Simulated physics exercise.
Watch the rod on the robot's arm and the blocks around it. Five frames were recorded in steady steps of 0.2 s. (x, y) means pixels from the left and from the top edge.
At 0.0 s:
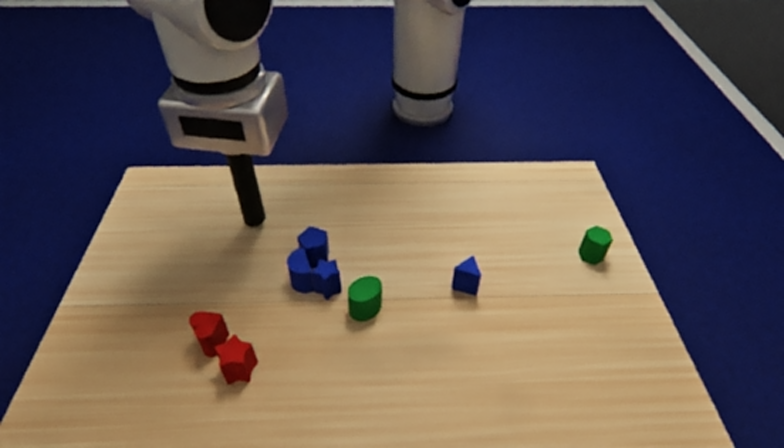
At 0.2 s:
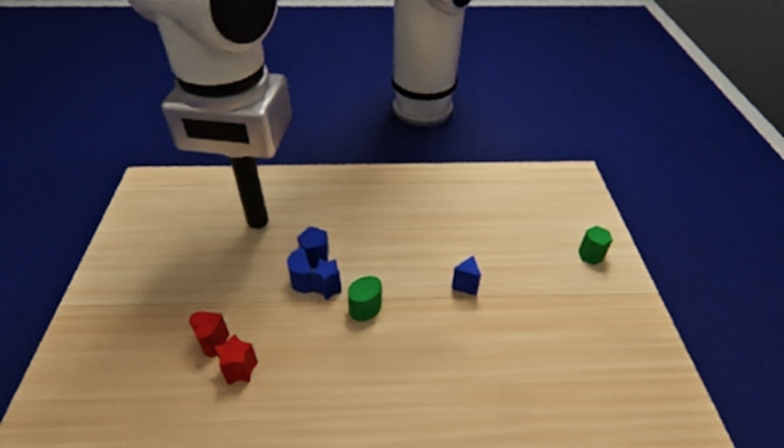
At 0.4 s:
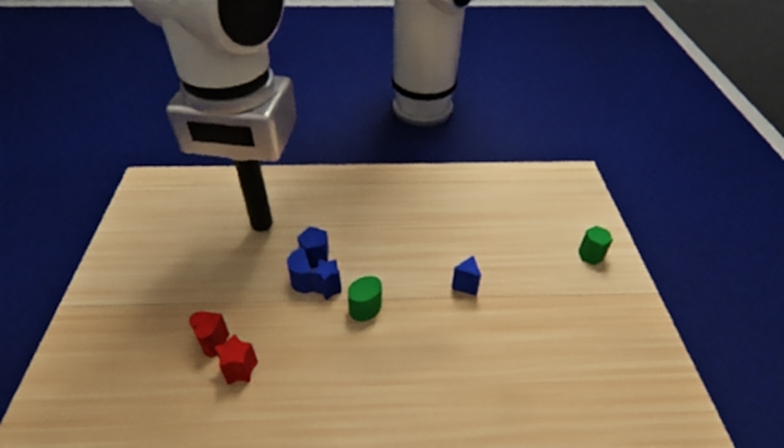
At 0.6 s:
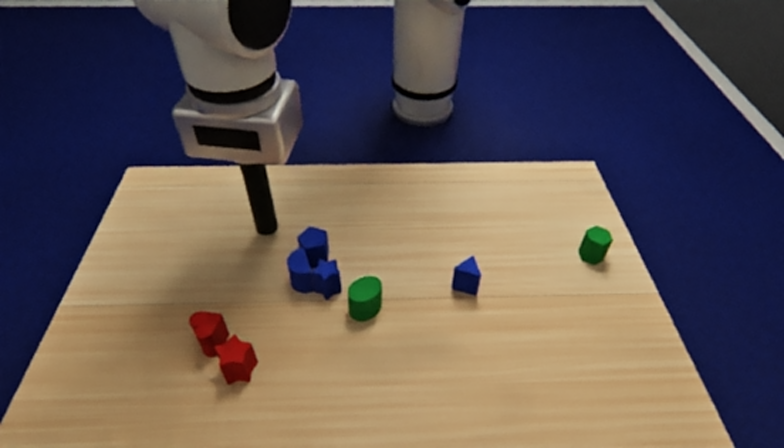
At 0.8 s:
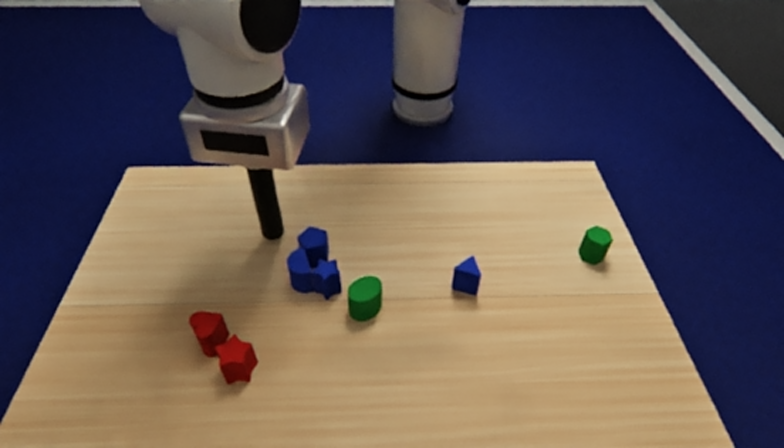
The clip opens on a robot arm holding a black rod over a wooden board, up and to the left of three clustered blue blocks, with red and green blocks nearby. The rod shifts slightly right and toward the viewer, drawing closer to the blue cluster, while every block stays still.
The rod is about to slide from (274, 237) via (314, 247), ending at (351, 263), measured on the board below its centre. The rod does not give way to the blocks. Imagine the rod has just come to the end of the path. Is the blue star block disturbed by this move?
When the path is over, the blue star block has left its spot.
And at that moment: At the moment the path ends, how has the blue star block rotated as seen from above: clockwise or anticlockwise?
The sense of turning is clockwise.
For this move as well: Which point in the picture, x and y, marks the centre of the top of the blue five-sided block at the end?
I'd place it at (346, 264), taking the centre of its top.
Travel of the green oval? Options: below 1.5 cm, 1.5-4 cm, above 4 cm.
The block winds up within 1.5 cm of where it is now.
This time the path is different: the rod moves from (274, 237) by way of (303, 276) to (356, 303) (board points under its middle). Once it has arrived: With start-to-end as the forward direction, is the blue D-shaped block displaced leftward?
I believe not.
On the path given first. One third of the way, rod at (300, 239); nothing pushed yet.
Two thirds of the way, rod at (326, 246); blue five-sided block at (330, 249), turned 50° clockwise.
At the end, rod at (351, 258); blue D-shaped block not moved; blue five-sided block at (346, 264), turned 85° clockwise; blue star block at (327, 278), turned 50° clockwise; green oval not moved.
